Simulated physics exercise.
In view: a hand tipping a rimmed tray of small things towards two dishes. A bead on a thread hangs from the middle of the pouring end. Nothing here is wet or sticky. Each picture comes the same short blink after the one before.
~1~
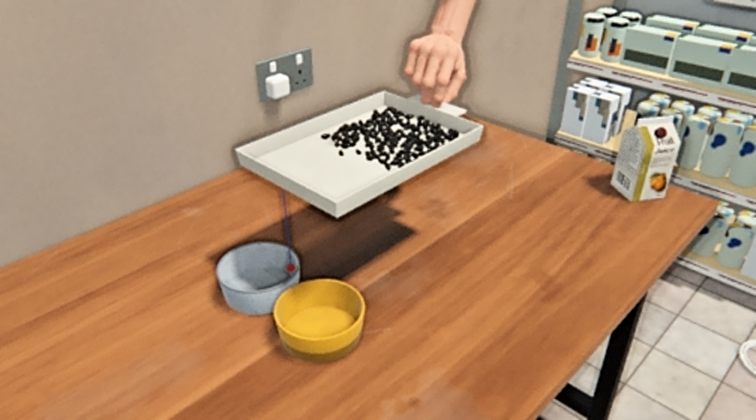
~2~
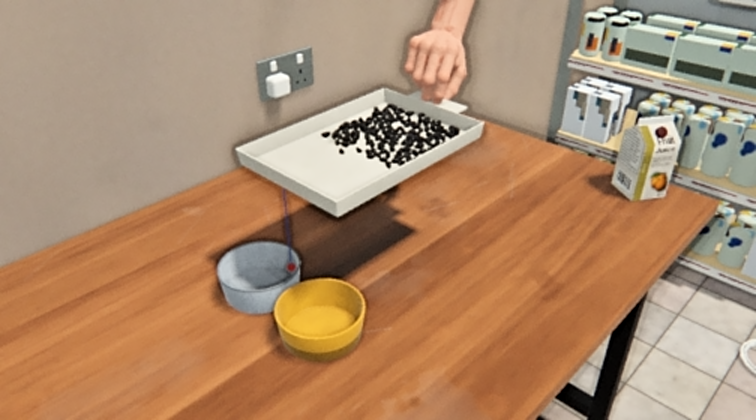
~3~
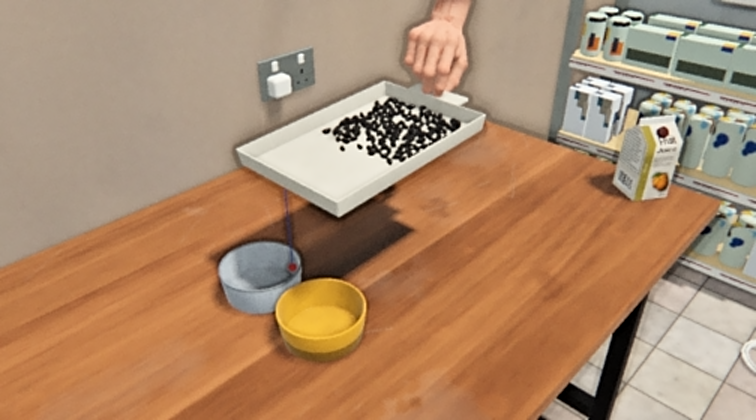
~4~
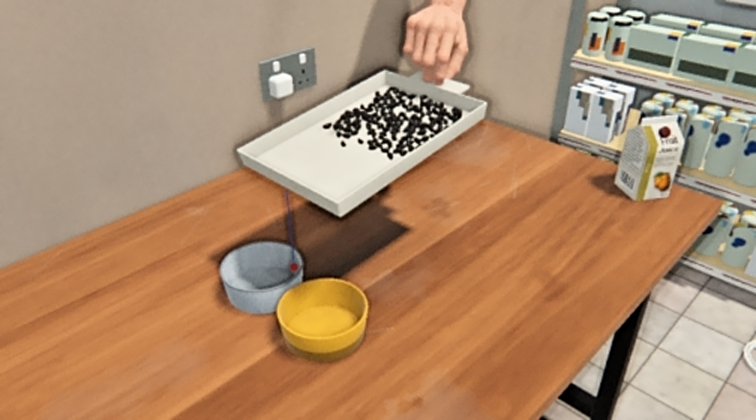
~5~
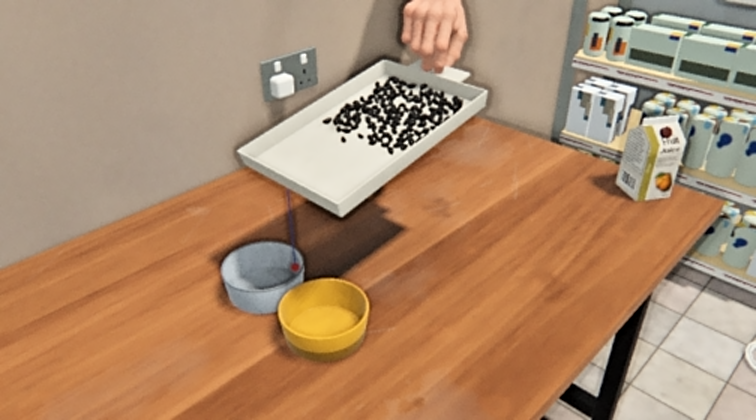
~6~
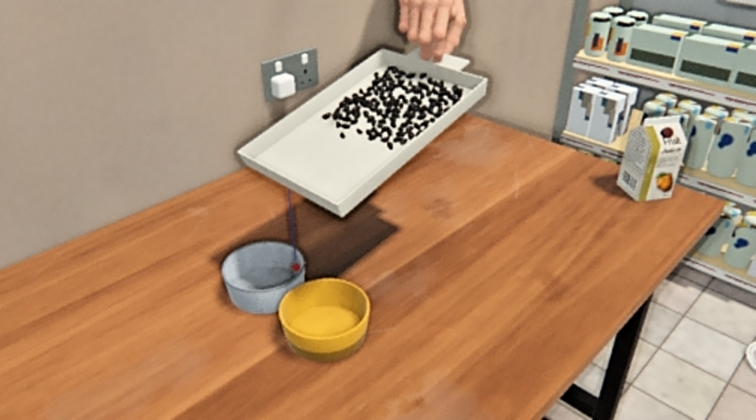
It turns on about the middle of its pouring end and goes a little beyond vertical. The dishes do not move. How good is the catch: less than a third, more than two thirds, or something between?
The two hold from one third to two thirds of the load.
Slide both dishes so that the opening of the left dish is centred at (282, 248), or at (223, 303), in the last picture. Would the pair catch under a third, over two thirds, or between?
One: Less than a third. Two: In the middle band.
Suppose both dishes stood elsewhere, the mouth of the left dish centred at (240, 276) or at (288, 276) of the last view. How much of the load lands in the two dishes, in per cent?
About 90 and 30 per cent.
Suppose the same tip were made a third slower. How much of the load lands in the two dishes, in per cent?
Near 50 %.
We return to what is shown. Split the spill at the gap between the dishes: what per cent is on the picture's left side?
Roughly 100 in a hundred.
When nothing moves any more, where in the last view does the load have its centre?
Near (266, 313).
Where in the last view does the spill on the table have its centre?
Close to (225, 350).
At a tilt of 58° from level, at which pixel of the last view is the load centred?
Around (290, 175).
Just after the last frame, tray tipped steeply; almost all on the tray; about a tenth in the air.
A moment on, tray tipped right over; the larger part on the tray; just a few in the right dish; about a tenth in the left dish; about a tenth outside both; just a few in the air.
Further on, tray tipped past a quarter turn; roughly a quarter in the right dish; roughly a third in the left dish; roughly half outside both.
When it is over, tray tipped past a quarter turn; roughly a quarter in the right dish; roughly a third in the left dish; roughly half outside both.
